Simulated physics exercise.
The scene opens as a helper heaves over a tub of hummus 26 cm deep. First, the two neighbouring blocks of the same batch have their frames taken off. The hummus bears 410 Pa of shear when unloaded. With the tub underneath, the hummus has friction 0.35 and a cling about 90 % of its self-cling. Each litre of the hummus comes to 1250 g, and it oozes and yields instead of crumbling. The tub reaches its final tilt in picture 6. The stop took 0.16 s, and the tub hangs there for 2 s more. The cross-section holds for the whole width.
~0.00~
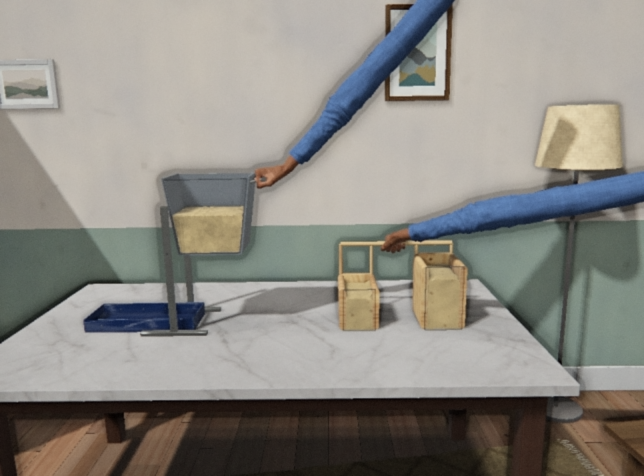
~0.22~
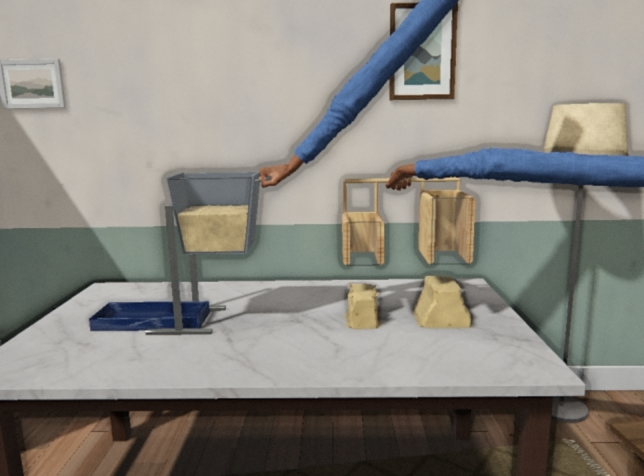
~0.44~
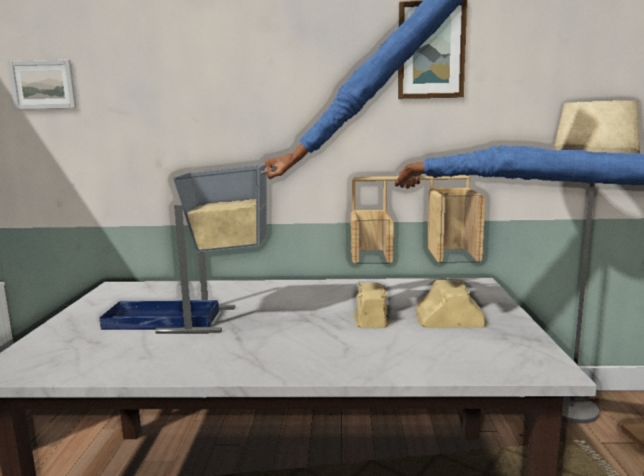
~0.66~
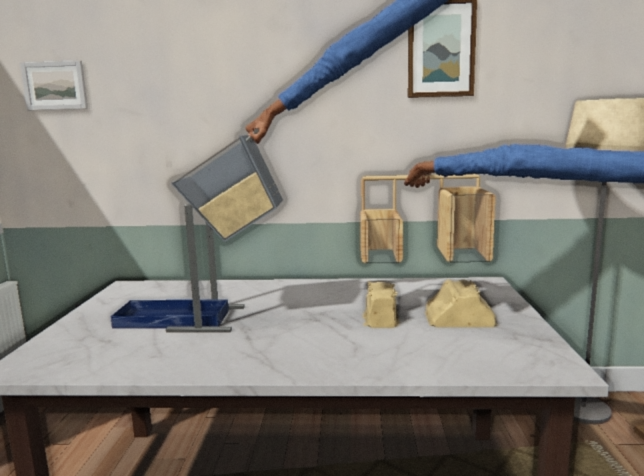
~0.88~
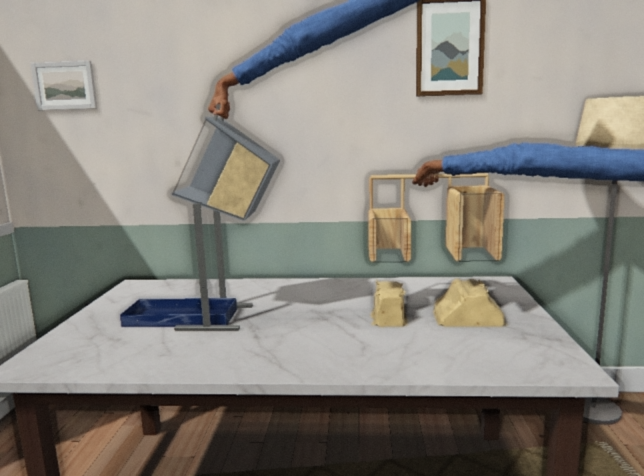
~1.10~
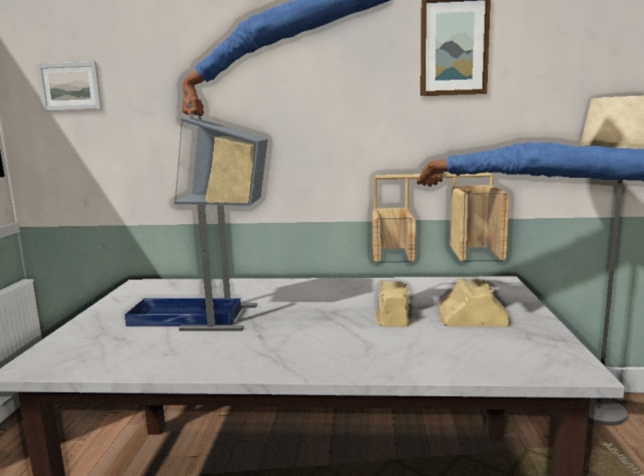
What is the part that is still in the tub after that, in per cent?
About 100 %.
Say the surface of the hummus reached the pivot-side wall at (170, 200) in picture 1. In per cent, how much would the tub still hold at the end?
In that case some 65 per cent.
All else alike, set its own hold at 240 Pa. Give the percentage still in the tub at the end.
I'd guess around 70 in a hundred.
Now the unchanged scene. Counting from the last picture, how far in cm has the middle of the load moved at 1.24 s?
Displacement noted: Approx. 3 cm... about that.
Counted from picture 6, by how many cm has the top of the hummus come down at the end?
About 8 cm.
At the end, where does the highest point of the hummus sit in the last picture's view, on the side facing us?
Looking at the last picture, I'd put it at about (198, 163).
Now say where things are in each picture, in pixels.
Handle-side rim at (246, 178), tilt 0 degrees; crest of the hummus at (231, 214); block heights 13 cm, 20 cm (left to right), in the first frame.
Handle-side rim at (251, 177), tilt 0 degrees; crest of the hummus at (236, 213); block heights 12 cm, 15 cm (left to right), in the second frame.
Handle-side rim at (256, 169), tilt 5 degrees; crest of the hummus at (251, 206); block heights 12 cm, 13 cm (left to right), in the third frame.
Handle-side rim at (239, 137), tilt 31 degrees; crest of the hummus at (253, 174); block heights 12 cm, 13 cm (left to right), in the fourth frame.
Handle-side rim at (205, 120), tilt 61 degrees; crest of the hummus at (239, 144); block heights 12 cm, 13 cm (left to right), in the fifth frame.
Handle-side rim at (182, 121), tilt 80 degrees; crest of the hummus at (218, 138); block heights 12 cm, 13 cm (left to right), in the sixth frame.
After 1.24 s, the tub is at 80 degrees and holds 100 %.
After 1.41 s, the tub is at 80 degrees and holds 100 %.
After 1.58 s, the tub is at 80 degrees and holds 100 %.
After 1.75 s, the tub is at 80 degrees and holds 100 %.
After 3.10 s, the tub is at 80 degrees and holds 100 %.
